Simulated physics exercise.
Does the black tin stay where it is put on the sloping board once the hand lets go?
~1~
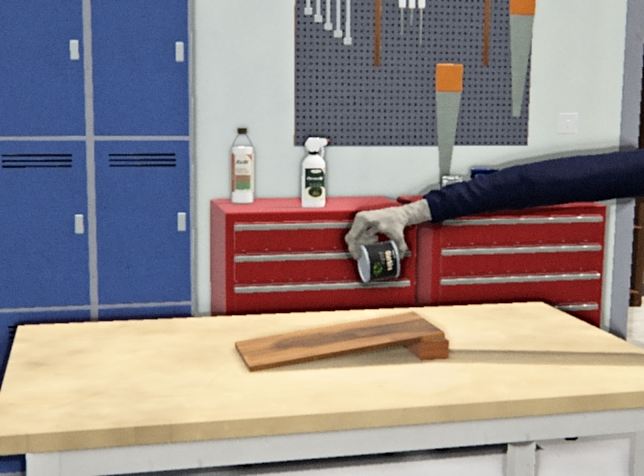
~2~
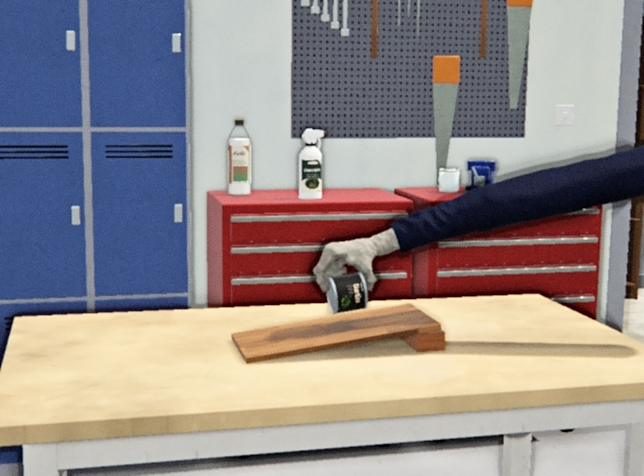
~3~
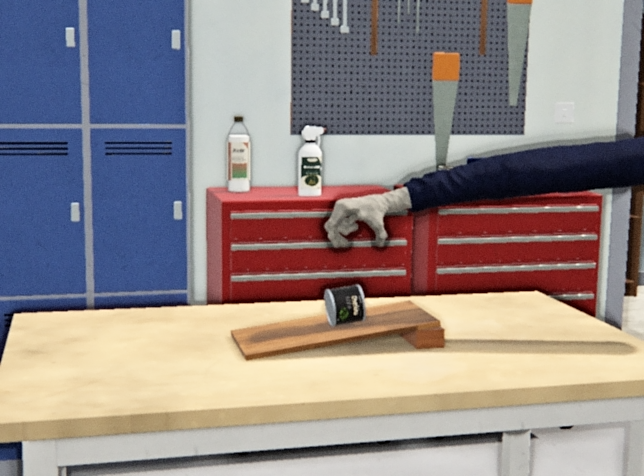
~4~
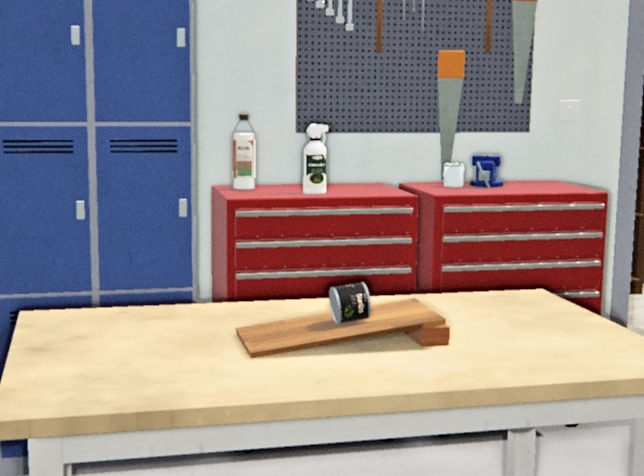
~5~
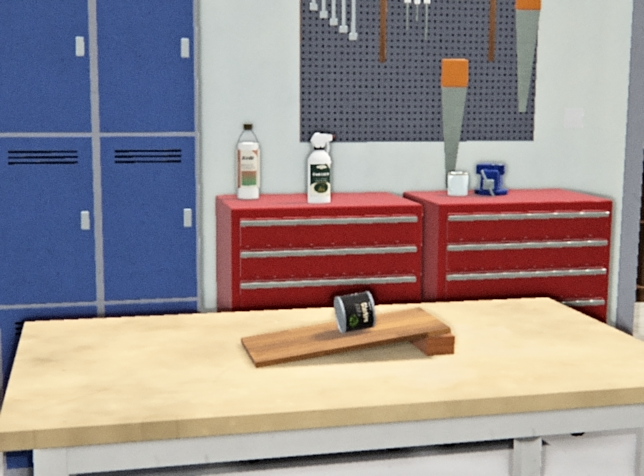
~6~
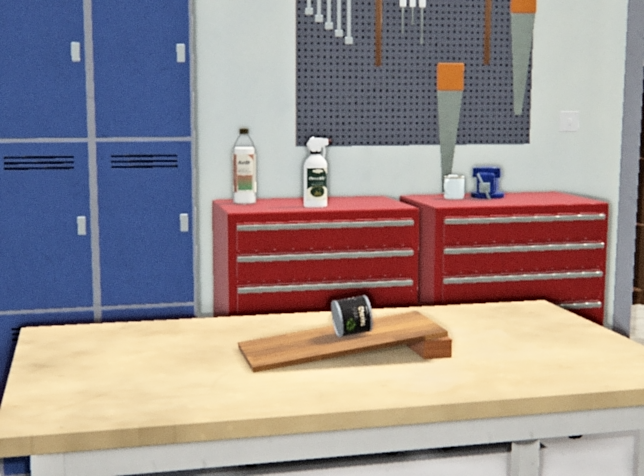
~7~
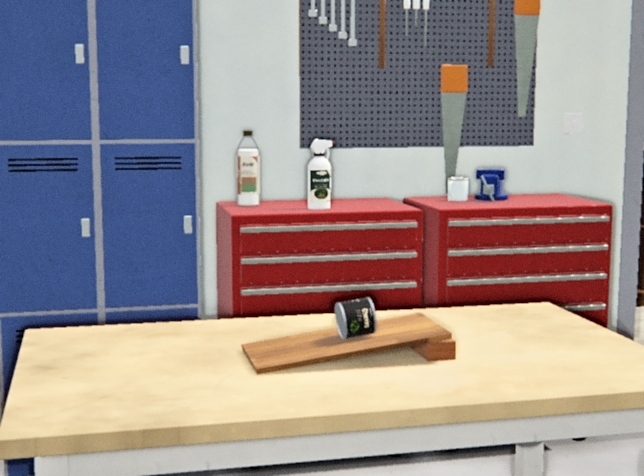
Yes, the black tin stays in its place on the sloping board after the gloved hand lets go and draws away.
